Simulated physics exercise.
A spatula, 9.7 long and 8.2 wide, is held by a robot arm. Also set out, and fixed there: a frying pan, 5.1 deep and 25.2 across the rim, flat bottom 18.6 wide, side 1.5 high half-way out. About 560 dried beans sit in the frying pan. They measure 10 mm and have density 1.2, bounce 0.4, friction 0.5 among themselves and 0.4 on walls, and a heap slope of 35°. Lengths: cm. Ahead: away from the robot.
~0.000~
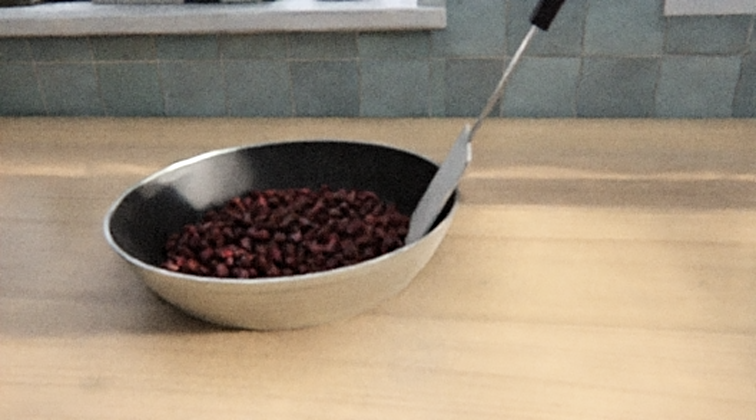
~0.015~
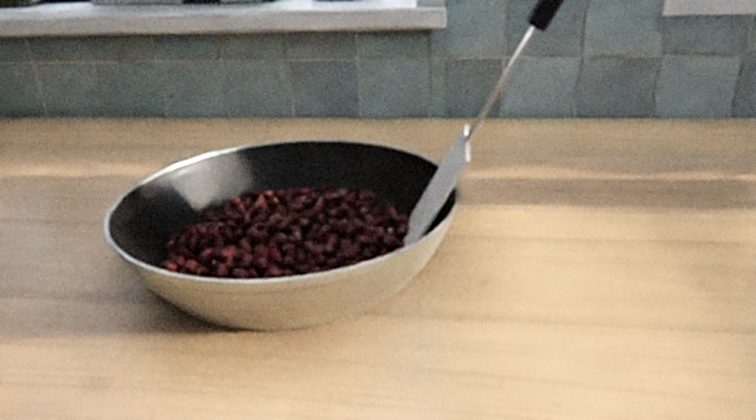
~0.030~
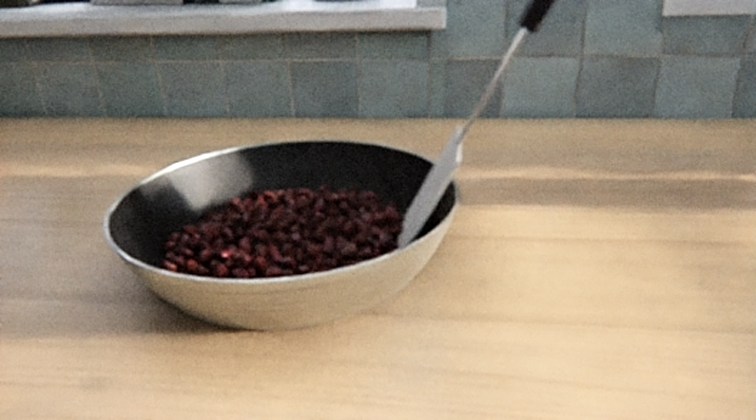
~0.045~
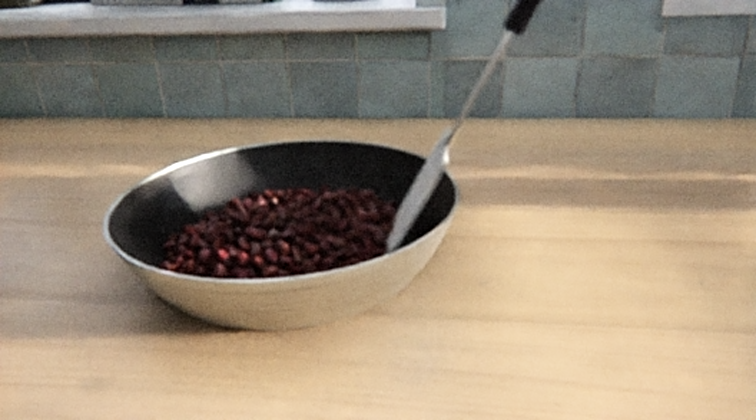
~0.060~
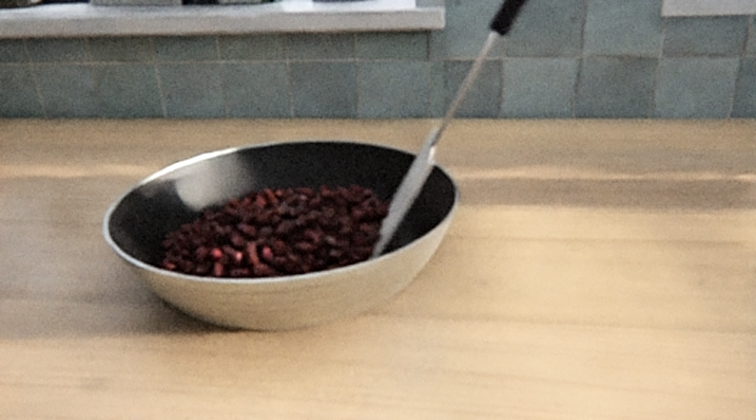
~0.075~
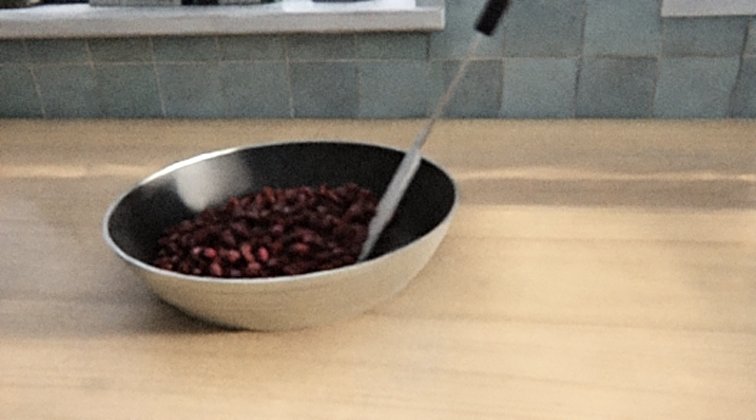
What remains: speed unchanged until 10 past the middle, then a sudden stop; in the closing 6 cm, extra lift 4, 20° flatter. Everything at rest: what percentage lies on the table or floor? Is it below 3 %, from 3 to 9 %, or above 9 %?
Above 9 %.
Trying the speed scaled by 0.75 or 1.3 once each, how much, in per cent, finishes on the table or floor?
About 10 and 20 per cent.
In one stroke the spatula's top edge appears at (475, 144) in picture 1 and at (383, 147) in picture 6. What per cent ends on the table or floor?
Some 25 per cent.
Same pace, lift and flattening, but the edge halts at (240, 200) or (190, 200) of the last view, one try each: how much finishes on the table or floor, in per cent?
Some 0 and 0 per cent.
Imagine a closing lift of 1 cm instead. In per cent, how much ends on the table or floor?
25 %.
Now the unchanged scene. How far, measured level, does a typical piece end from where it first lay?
About 5 cm.
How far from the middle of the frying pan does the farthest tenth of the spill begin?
That distance is around 30 cm.
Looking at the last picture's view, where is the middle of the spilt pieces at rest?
(50, 235), roughly.
After 0.17 s, sloping 62°, highest piece 4 above the table; 559 in the frying pan.
After 0.26 s, sloping 56°, highest piece 6 above the table; 559 in the frying pan.
After 0.51 s, sloping 42°, highest piece 11 above the table; 463 in the frying pan, 41 on the table or floor, 55 on the blade or in flight.
After 1.56 s, sloping 42°, highest piece 5 above the table; 462 in the frying pan, 97 on the table or floor.
At rest, 462 in the frying pan, 97 on the table or floor. That is 17 % on the table or floor.
